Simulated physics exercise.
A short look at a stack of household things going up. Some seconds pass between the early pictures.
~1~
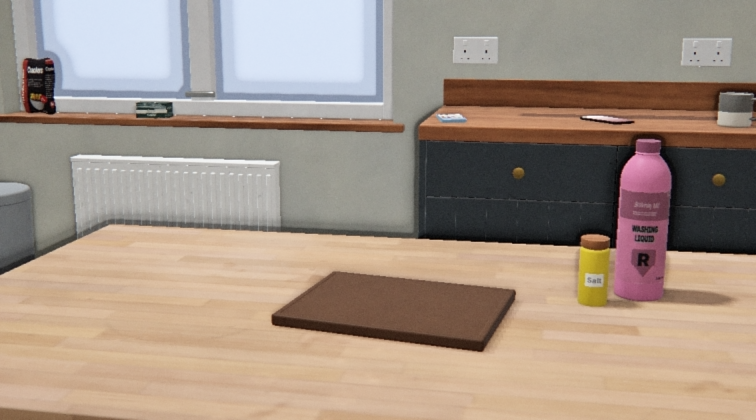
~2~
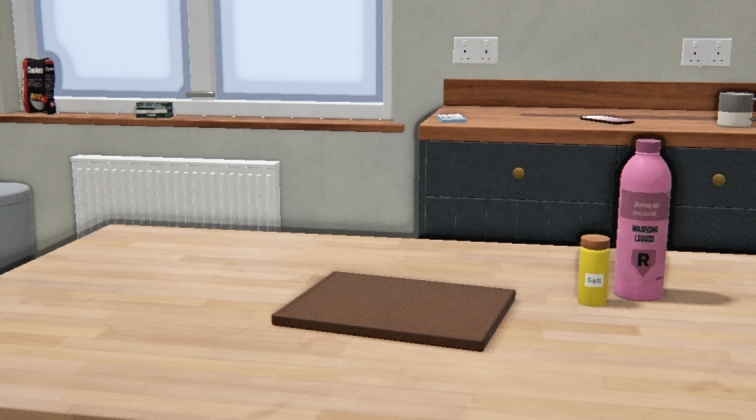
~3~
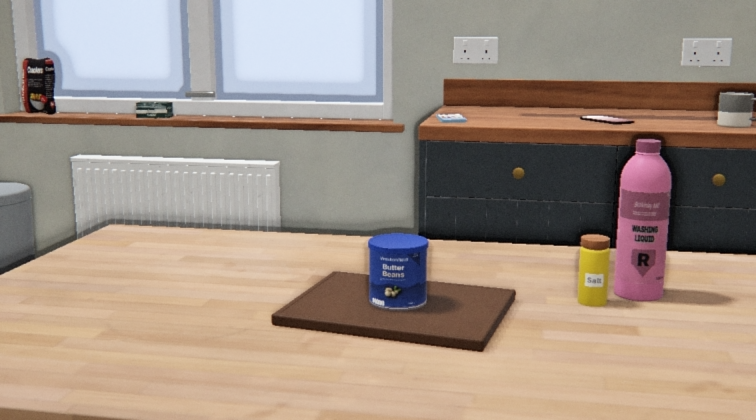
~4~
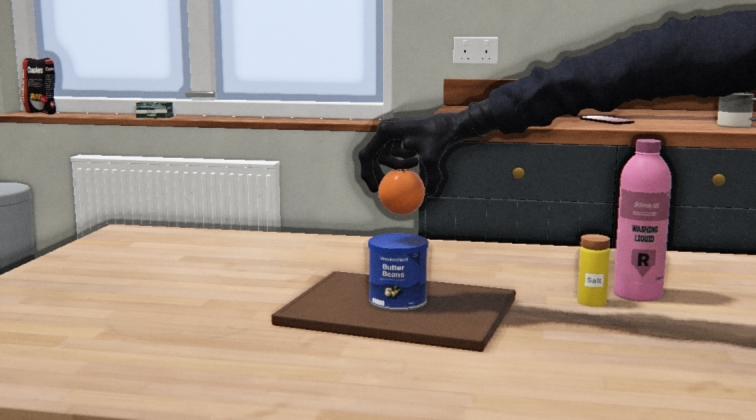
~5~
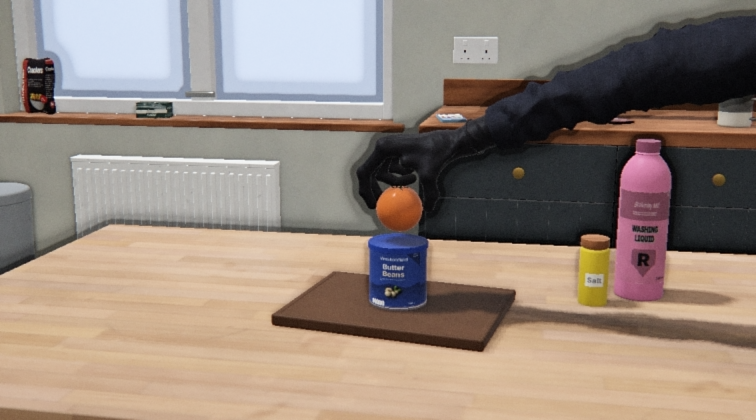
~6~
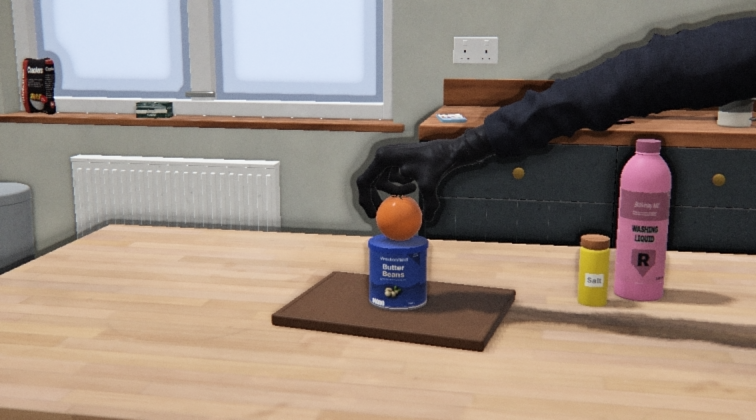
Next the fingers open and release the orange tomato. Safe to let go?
The pile stays up.
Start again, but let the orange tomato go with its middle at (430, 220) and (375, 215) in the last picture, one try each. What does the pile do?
First try: It comes apart; second try: It keeps its balance.
Then, 0.20 s past the last view, nothing moves.
Then, 0.40 s past the last view, orange tomato resting near (399, 218).
Finally, all 5 still in place. Final places as the last picture's camera would see them, orange tomato near (399, 218). The pile holds.
